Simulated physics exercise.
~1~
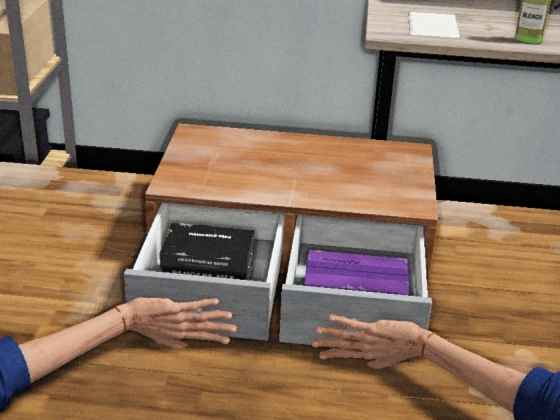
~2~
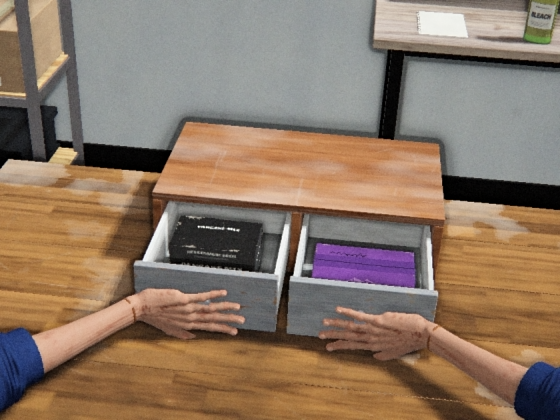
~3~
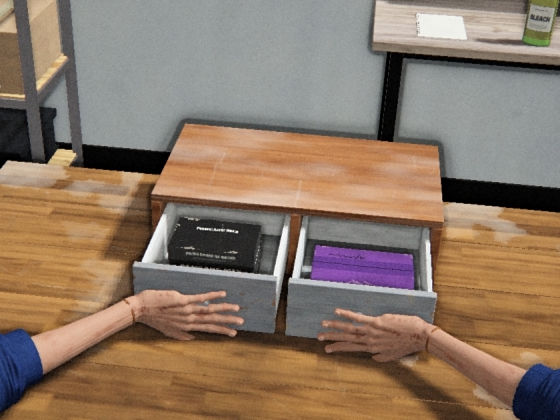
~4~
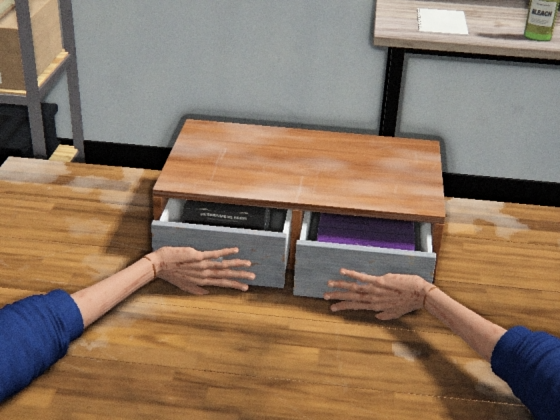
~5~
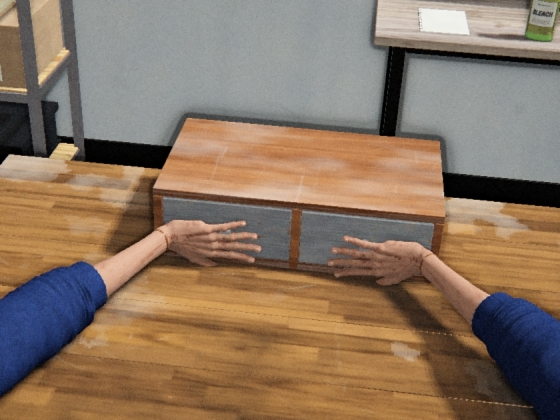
Two hands in blue sleeves rest against the grey fronts of two open drawers, set side by side in a low orange-brown wooden chest on a worn wooden tabletop, seen from above and in front. A black box lies in the left drawer and a purple one in the right, with a grey wall, a shelf and a green bottle on a table behind. At first the drawers stay open while the view sways slightly. Then both hands push forward together, and the drawers slide in, partly covering the boxes. Finally both drawers close, hiding the boxes, with the hands still at the fronts.
